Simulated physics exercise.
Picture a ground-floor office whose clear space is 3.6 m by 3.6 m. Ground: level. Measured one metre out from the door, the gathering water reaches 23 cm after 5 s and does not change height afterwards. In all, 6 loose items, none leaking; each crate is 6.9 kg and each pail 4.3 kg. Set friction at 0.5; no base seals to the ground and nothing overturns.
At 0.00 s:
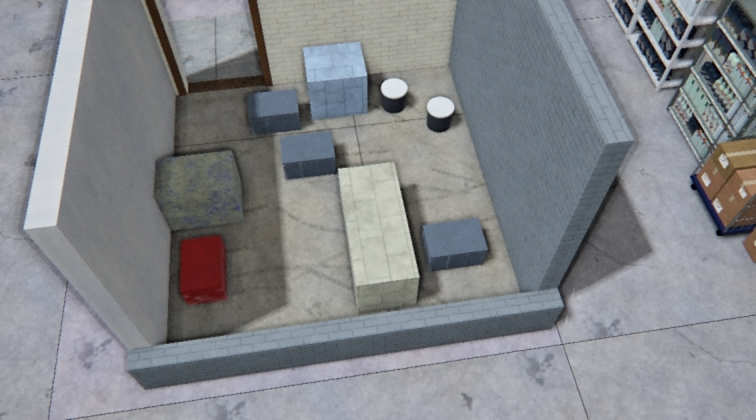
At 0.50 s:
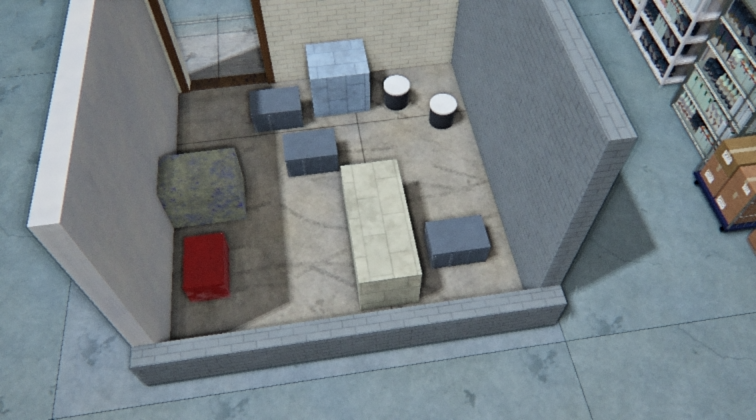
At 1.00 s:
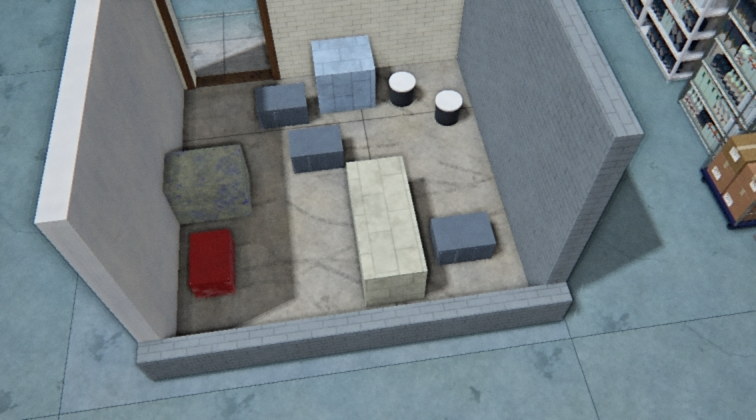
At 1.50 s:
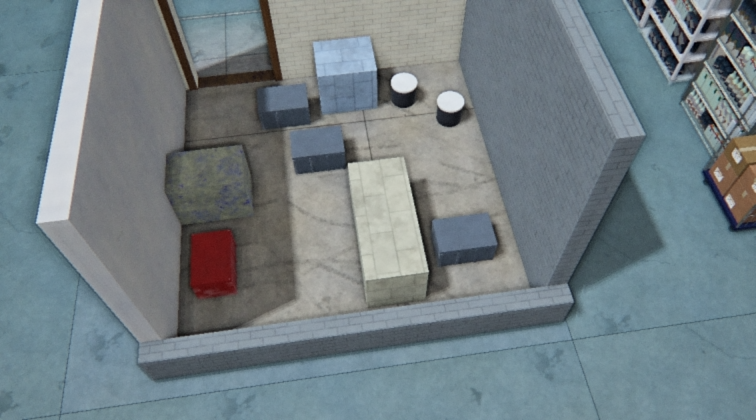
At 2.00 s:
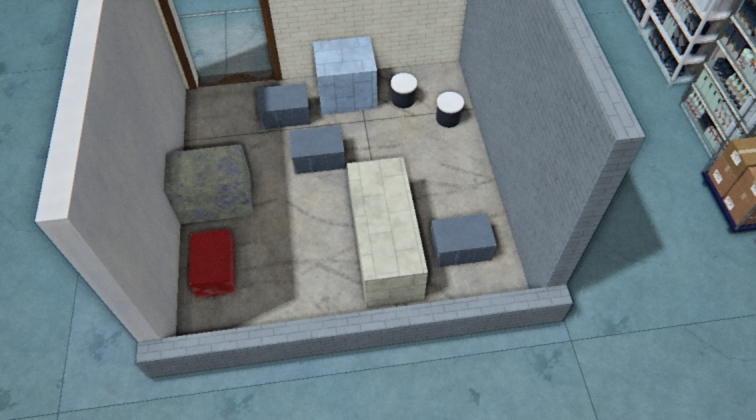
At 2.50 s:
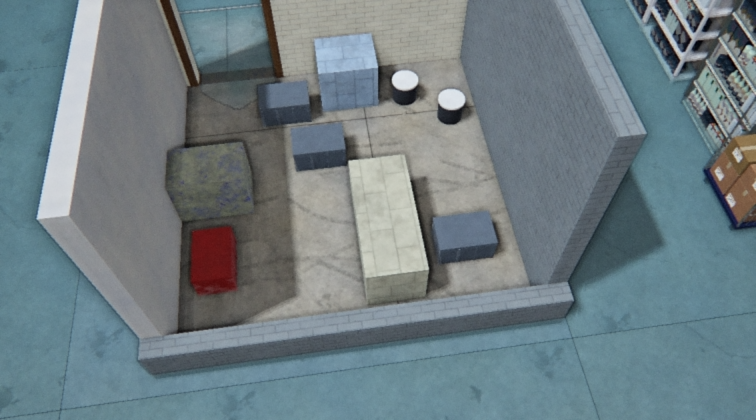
Bluish water spreads over the grey floor outside a roofless, walled room while the view shifts slightly. The blue deepens around the walls, then shows through the doorway at the back and just reaches inside, while the red block, grey blocks and two white-topped pails stay in place.
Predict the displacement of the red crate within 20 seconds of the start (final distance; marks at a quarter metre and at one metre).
It shifts a modest distance.
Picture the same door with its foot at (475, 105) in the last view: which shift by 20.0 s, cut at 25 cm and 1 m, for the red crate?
Red crate: Small shift.
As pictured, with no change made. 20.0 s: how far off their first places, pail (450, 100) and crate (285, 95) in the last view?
They sit 100 cm and 60 cm away, in the order given.
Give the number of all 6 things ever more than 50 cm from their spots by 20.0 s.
Counting them up, I find 6.
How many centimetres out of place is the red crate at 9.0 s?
Shift: About 10 cm.
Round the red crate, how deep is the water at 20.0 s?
Roughly 17 cm deep.
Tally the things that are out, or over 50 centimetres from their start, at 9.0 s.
By then the count is 3.
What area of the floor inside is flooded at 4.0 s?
I'd put it close to 2.5 m2.
After 4.0 s the red crate is near (211, 253), 0.0 m from its start, aground; 0 afloat.
After 9.0 s the red crate is near (217, 243), 0.1 m from its start, aground; 3 afloat.
After 16.0 s the red crate is near (231, 291), 0.6 m from its start, afloat; 6 afloat.
After 20.0 s the red crate is near (241, 269), 0.4 m from its start, afloat; 6 afloat.
